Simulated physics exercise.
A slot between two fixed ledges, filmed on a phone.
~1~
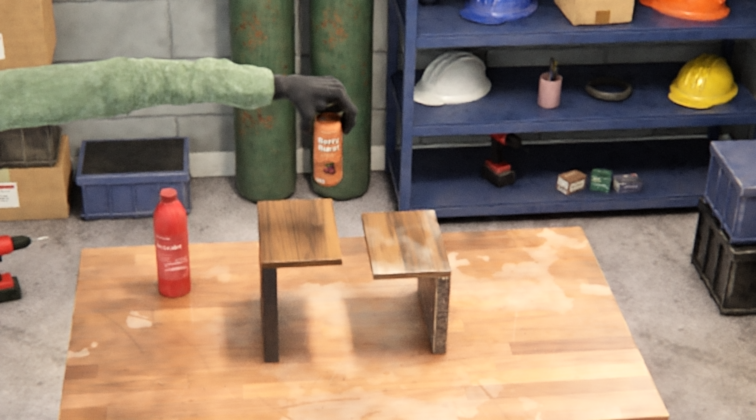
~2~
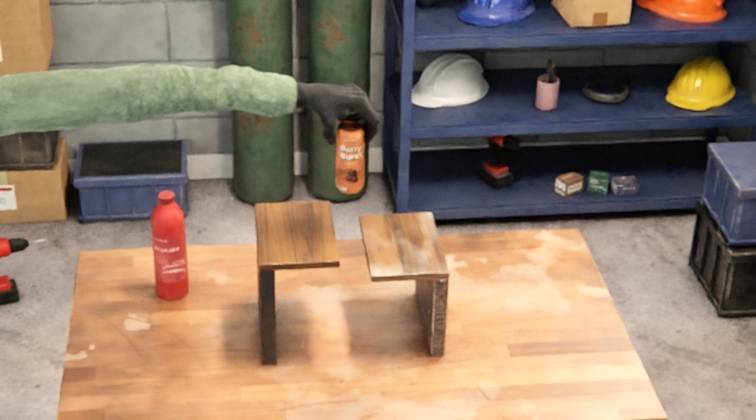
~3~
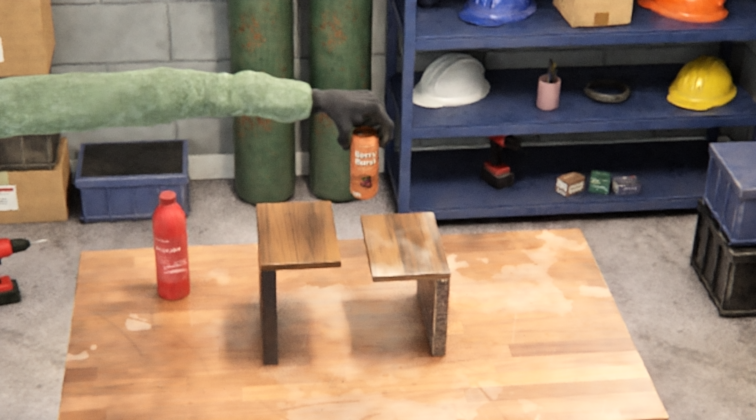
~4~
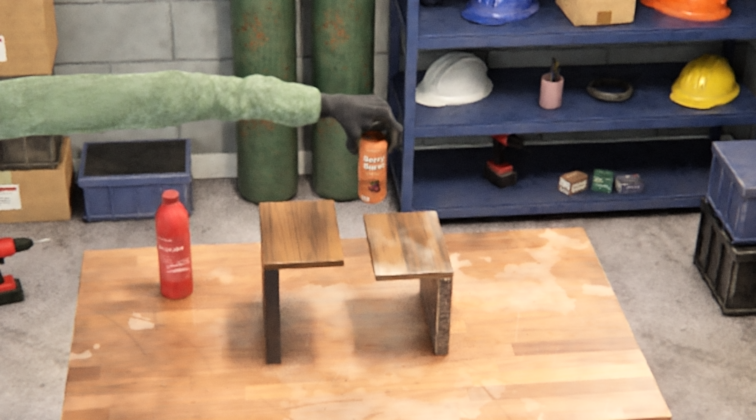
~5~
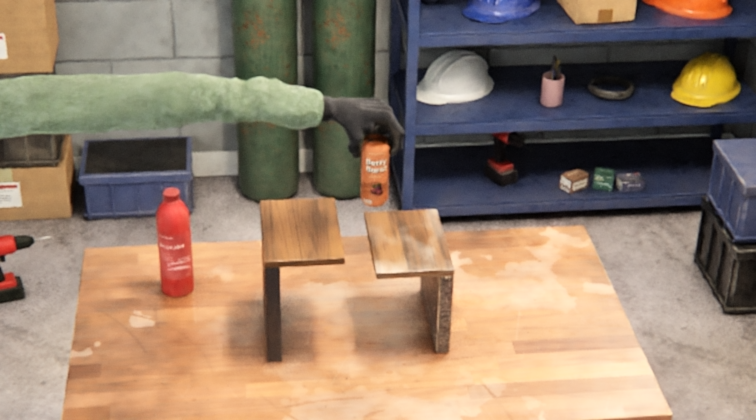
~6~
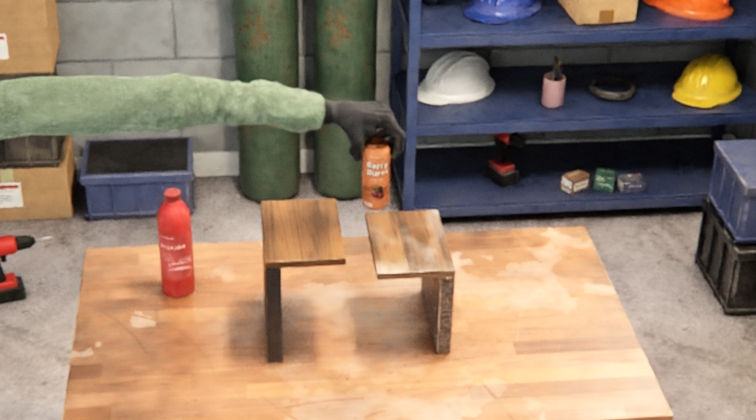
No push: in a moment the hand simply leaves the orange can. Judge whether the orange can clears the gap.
It hangs up at the gap.
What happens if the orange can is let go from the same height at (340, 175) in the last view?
Stuck.
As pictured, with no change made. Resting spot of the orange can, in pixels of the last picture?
Around (375, 213).
Then, 0.20 s past the last view, orange can displaced about its own width near (376, 196).
Then, 0.40 s past the last view, orange can displaced about its own width near (375, 212).
Finally, moved from the start, orange can; red bottle still in place. Final places as the last picture's camera would see them, orange can near (375, 213). The can lodges.
